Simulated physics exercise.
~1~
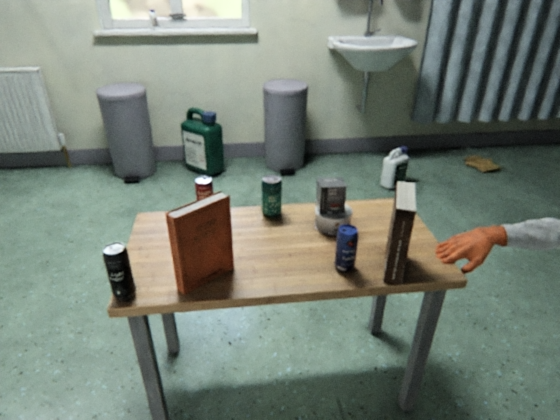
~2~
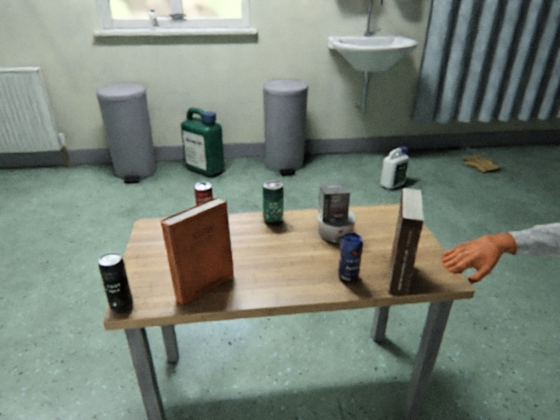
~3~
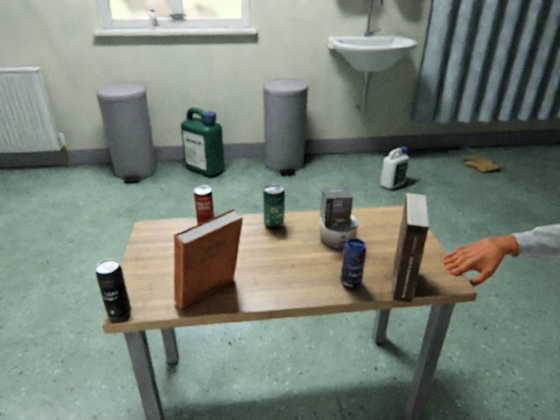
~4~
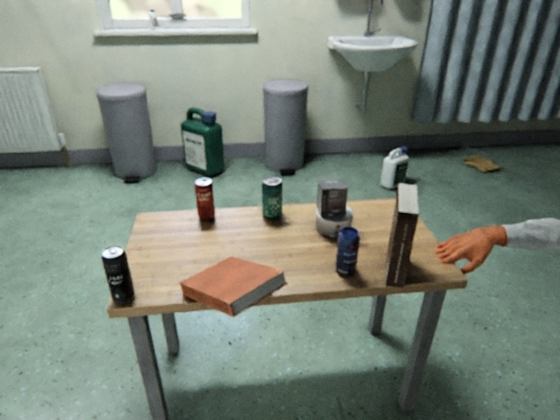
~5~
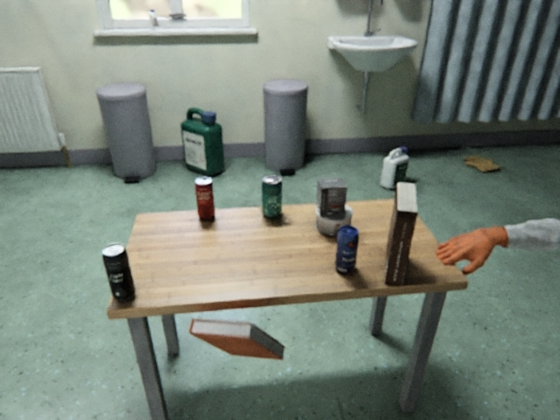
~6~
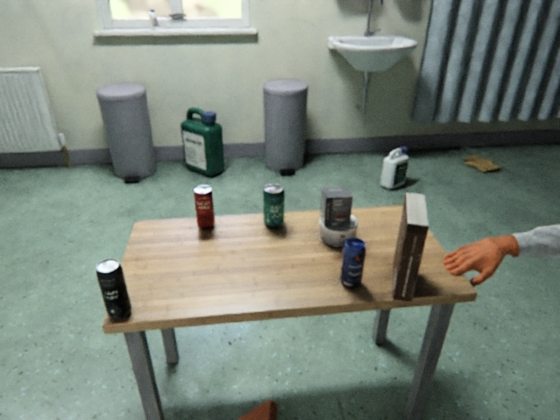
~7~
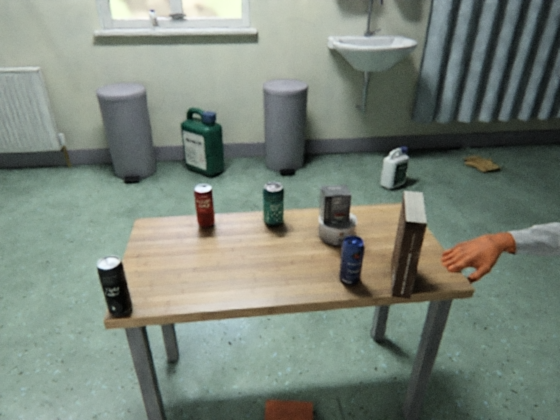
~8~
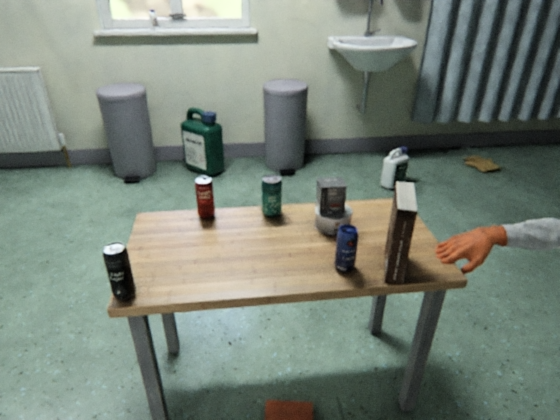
The table jerked toward the viewer and back a couple of times, and the orange book near its front edge leaned, toppled and dropped to the floor, while the brown book, the cans and the white tub stayed upright on top.
